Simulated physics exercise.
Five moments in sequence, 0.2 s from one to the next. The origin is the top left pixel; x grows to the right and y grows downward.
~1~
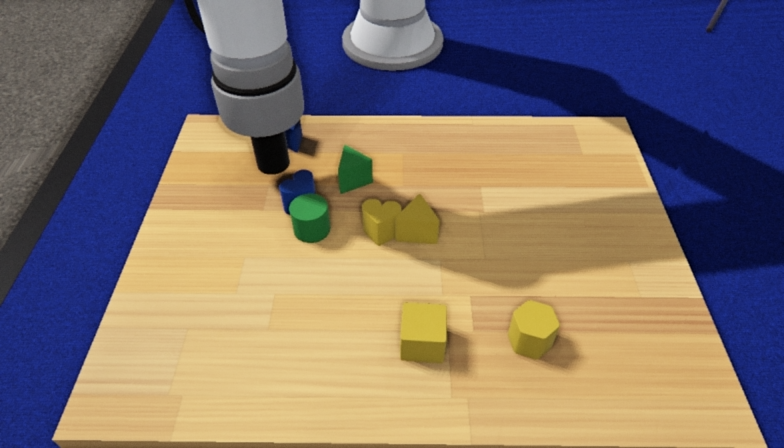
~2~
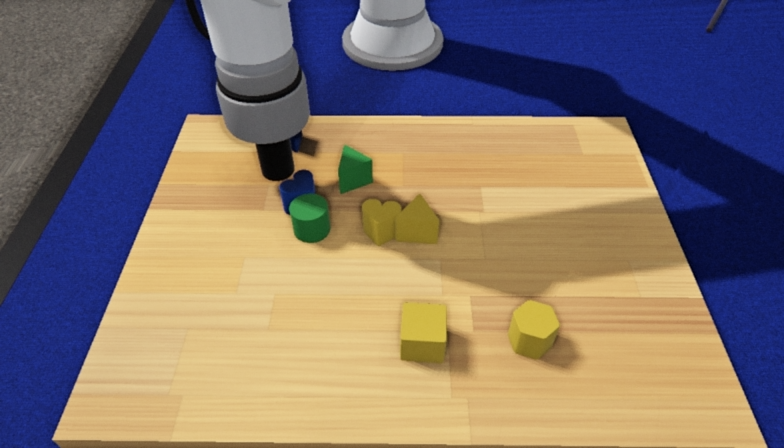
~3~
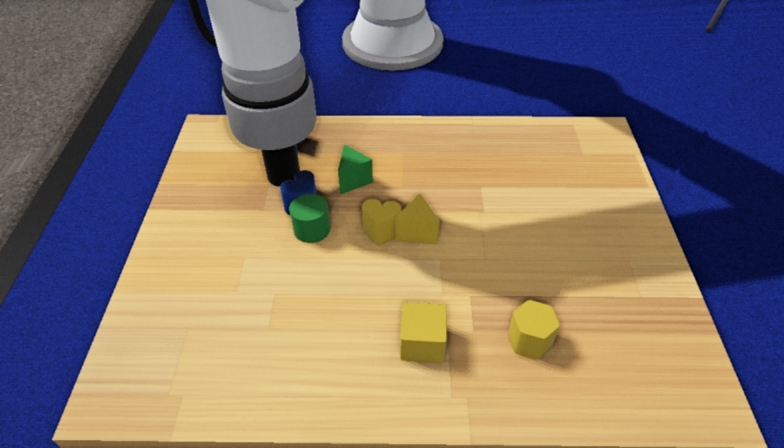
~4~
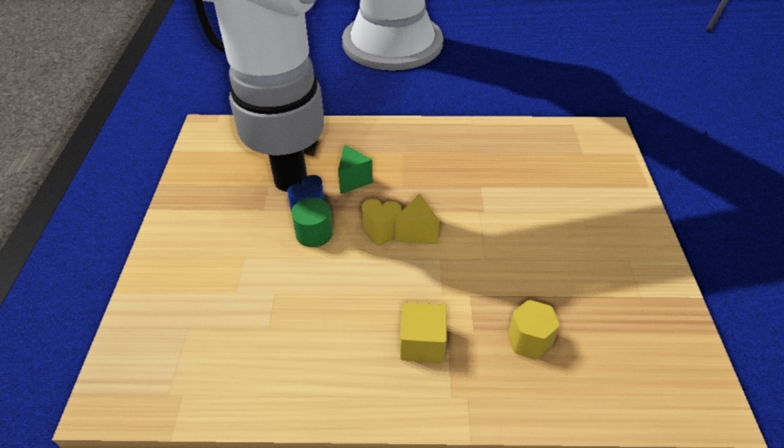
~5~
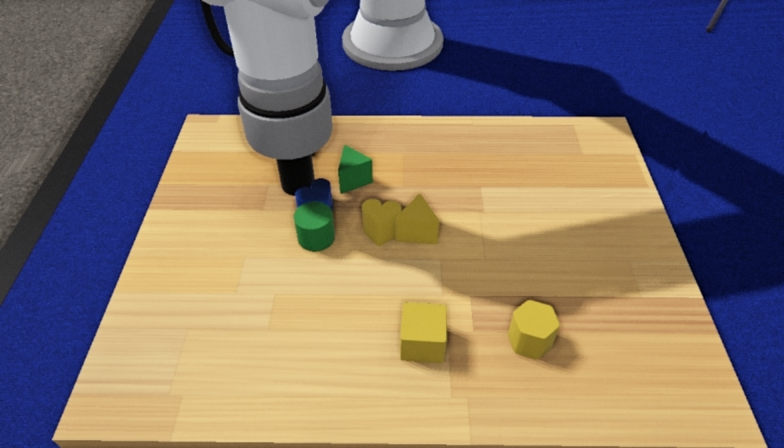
Robot arm with a black rod edging down and right, nudging a blue block and green cylinder slightly across a wooden board.
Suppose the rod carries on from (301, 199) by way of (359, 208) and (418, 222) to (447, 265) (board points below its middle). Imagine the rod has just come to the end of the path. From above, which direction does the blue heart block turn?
From above, the blue heart block will be seen to turn clockwise.
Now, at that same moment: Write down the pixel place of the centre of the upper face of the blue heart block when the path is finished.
It should be at (352, 207) by then.
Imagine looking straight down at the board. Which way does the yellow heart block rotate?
That block twists counter-clockwise.
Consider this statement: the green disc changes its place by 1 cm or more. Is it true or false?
This is true.
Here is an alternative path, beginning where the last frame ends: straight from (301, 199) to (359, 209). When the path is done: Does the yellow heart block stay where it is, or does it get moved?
Once the path ends, it is somewhere new.
The first path, step by step. One third of the way, rod at (359, 195); green disc at (318, 220); blue heart block at (351, 207), turned 55° clockwise; green triangular block at (354, 157); yellow heart block at (388, 216), turned 15° anticlockwise; yellow triangular block at (424, 211), turned 15° anticlockwise.
Two thirds of the way, rod at (418, 208); green disc at (318, 220); blue heart block at (352, 207), turned 60° clockwise; green triangular block at (354, 157); yellow heart block at (388, 217), turned 20° anticlockwise; yellow triangular block at (434, 220), turned 25° clockwise.
At the end, rod at (449, 252); green disc at (318, 220); blue heart block at (352, 207), turned 60° clockwise; green triangular block at (354, 157); yellow heart block at (388, 217), turned 20° anticlockwise; yellow triangular block at (466, 266), turned 30° clockwise.
